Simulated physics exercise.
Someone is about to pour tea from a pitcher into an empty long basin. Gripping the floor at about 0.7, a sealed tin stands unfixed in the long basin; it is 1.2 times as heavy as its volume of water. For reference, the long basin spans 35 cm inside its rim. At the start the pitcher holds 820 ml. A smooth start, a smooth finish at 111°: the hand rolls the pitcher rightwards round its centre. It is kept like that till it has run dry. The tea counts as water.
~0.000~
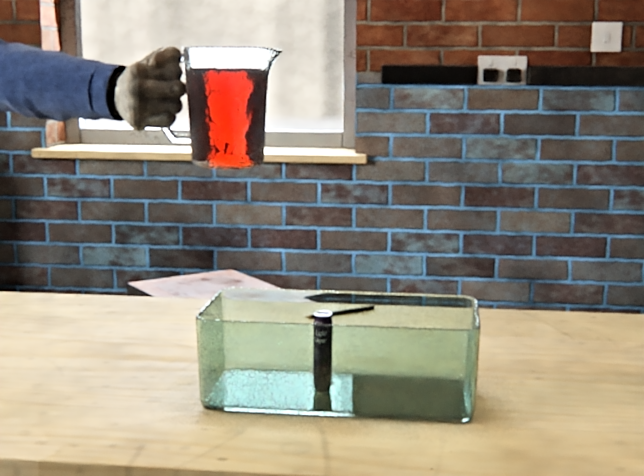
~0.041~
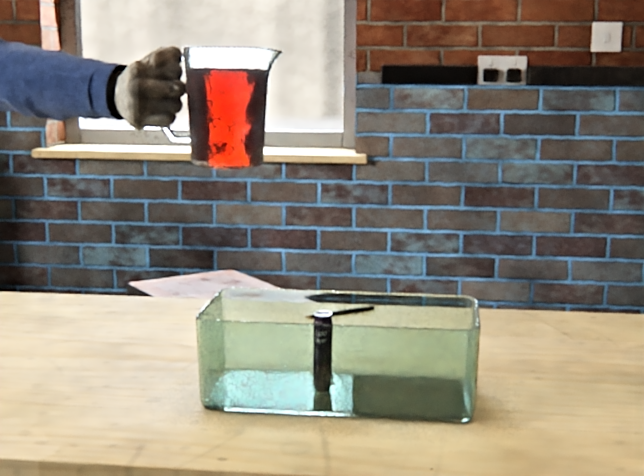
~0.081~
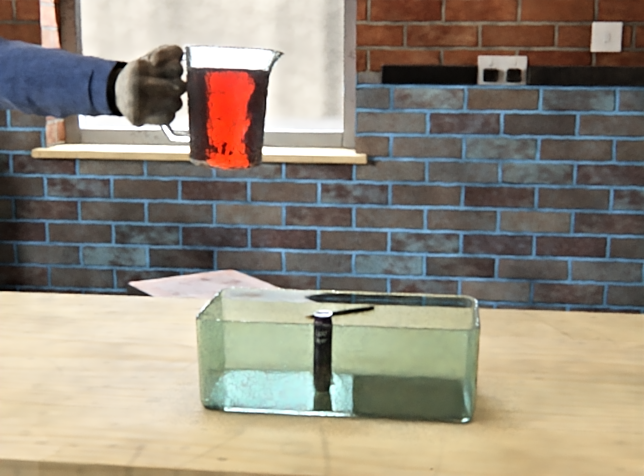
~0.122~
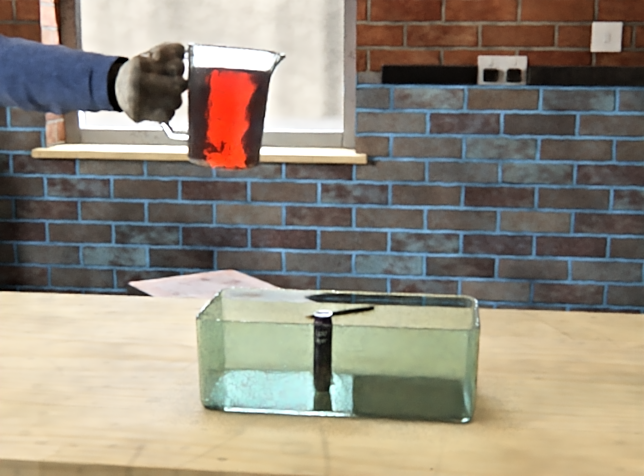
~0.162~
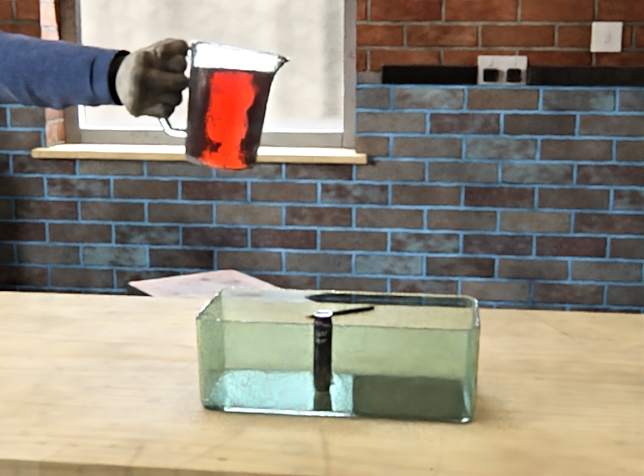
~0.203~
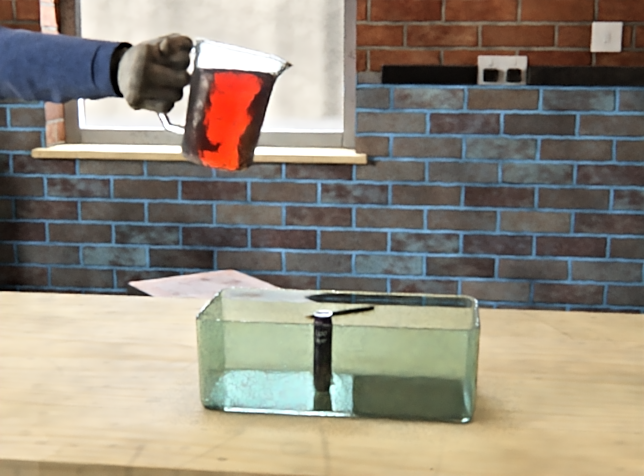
A glass pitcher of red liquid tilting slightly rightwards in a gloved hand above a long glass basin on a wooden table.
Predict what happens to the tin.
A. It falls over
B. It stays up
B.
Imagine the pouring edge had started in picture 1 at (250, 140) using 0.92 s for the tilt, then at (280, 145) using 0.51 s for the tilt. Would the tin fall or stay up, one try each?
Trial 1 - tin tips; trial 2 - tin tips.
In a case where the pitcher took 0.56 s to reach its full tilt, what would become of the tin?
Well, the tin simply holds firm.
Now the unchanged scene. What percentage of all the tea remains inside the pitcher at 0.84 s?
Close to 26 percent of the total.
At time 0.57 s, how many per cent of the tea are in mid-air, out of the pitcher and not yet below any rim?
It comes to about 18 percent.
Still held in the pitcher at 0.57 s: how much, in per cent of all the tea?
Near 82 in a hundred.
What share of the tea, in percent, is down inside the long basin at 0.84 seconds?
Near 38 in a hundred.
After 0.57 s the tilt is 76° and 81 per cent is still to pour; the tin stands where it began.
After 0.84 s the tilt is 109° and 26 per cent is still to pour; the tin stands where it began.
After 1.12 s the tilt is 111° and 1 per cent is still to pour; the tin stands where it began.
After 1.42 s the tilt is 111° and 0 per cent is still to pour; the tin stands where it began.
In the end the tin stands where it began.
